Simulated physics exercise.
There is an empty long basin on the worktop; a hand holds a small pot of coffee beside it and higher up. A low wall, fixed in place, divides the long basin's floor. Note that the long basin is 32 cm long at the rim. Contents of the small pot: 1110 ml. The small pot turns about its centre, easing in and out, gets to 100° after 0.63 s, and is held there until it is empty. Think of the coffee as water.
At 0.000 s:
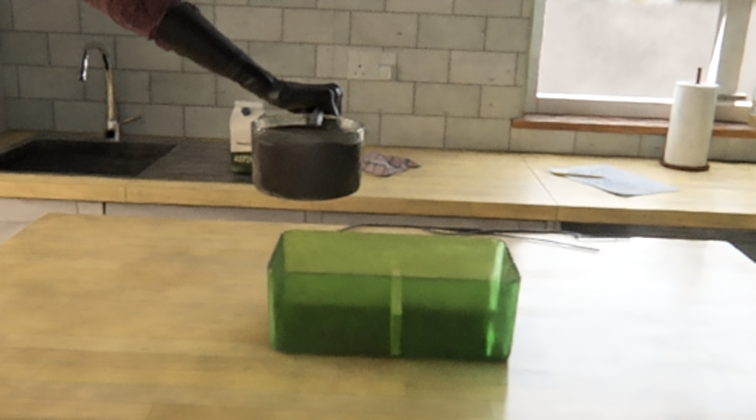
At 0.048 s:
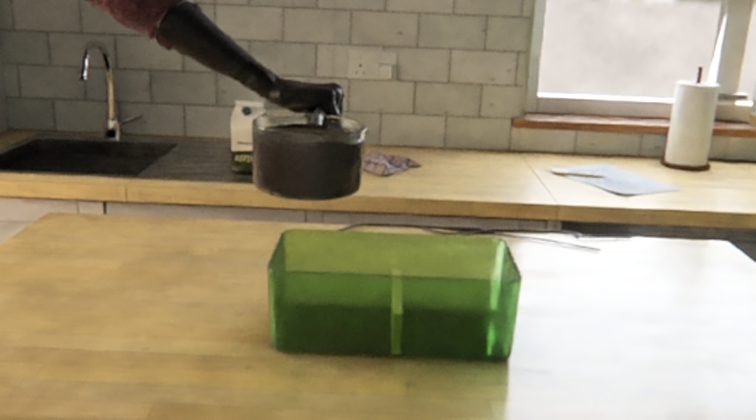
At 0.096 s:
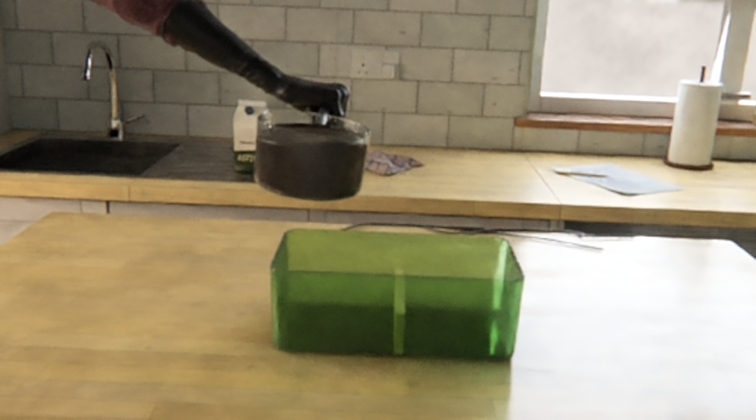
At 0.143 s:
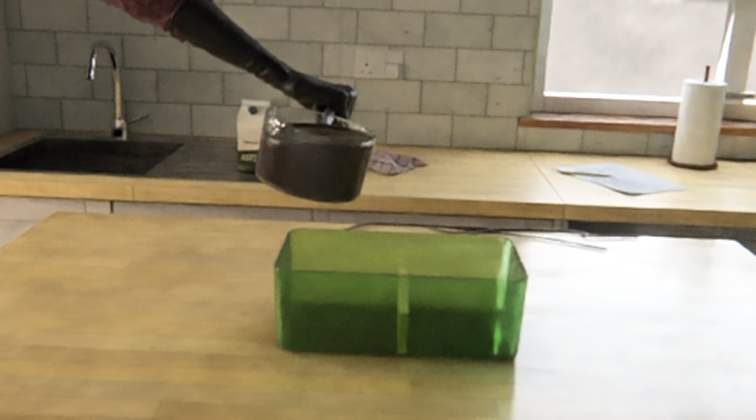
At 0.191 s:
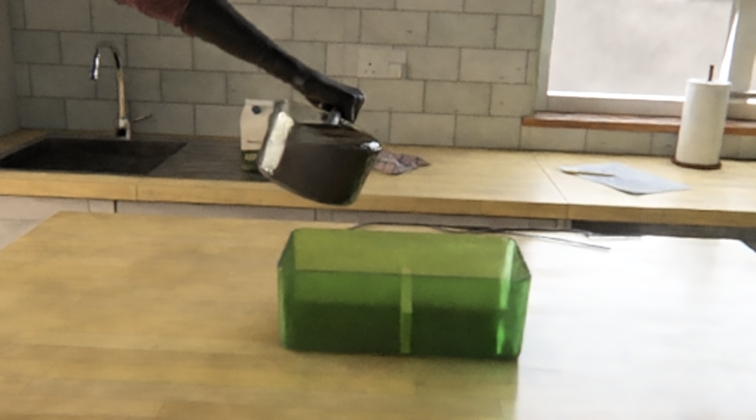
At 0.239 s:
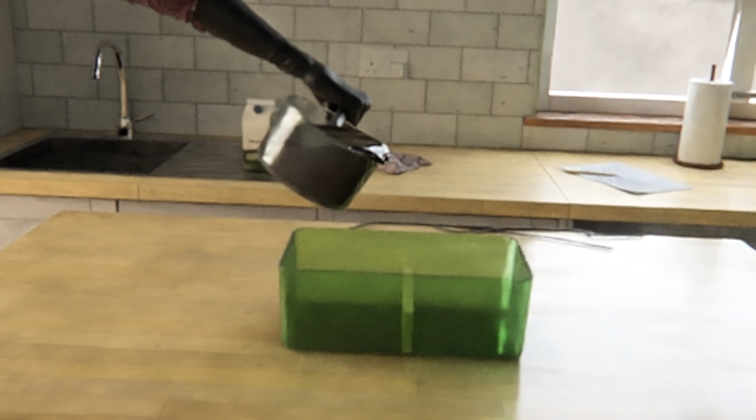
Black-gloved hand holding a clear pot of dark liquid, tilting it down to the right above a green basin on a wooden worktop.
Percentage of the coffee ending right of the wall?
52 per cent.
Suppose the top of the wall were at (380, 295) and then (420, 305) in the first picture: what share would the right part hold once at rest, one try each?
In order, 80 and 25 per cent.
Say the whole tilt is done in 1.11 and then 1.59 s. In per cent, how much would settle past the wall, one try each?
I'd say 65 percent on the first go, 70 percent on the next.
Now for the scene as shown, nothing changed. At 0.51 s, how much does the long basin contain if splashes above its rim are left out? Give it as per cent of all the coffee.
At that time the basin holds about 26 per cent of the liquid.
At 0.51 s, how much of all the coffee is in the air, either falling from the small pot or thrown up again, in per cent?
About 36 per cent.
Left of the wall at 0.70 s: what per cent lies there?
I'd put it near 28 percent.
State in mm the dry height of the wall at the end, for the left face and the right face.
Left side: Around 38 mm. Right side: Around 34 mm.
After 0.51 s the tilt is 91° and 37 per cent is still to pour, 3 is left of the wall and 23 right of it.
After 0.70 s the tilt is 100° and 10 per cent is still to pour, 29 is left of the wall and 54 right of it.
After 0.91 s the tilt is 100° and 2 per cent is still to pour, 42 is left of the wall and 52 right of it.
After 1.13 s the tilt is 100° and 0 per cent is still to pour, 46 is left of the wall and 52 right of it.
In the end 47 per cent lies left of the wall, 52 right of it and 1 outside.
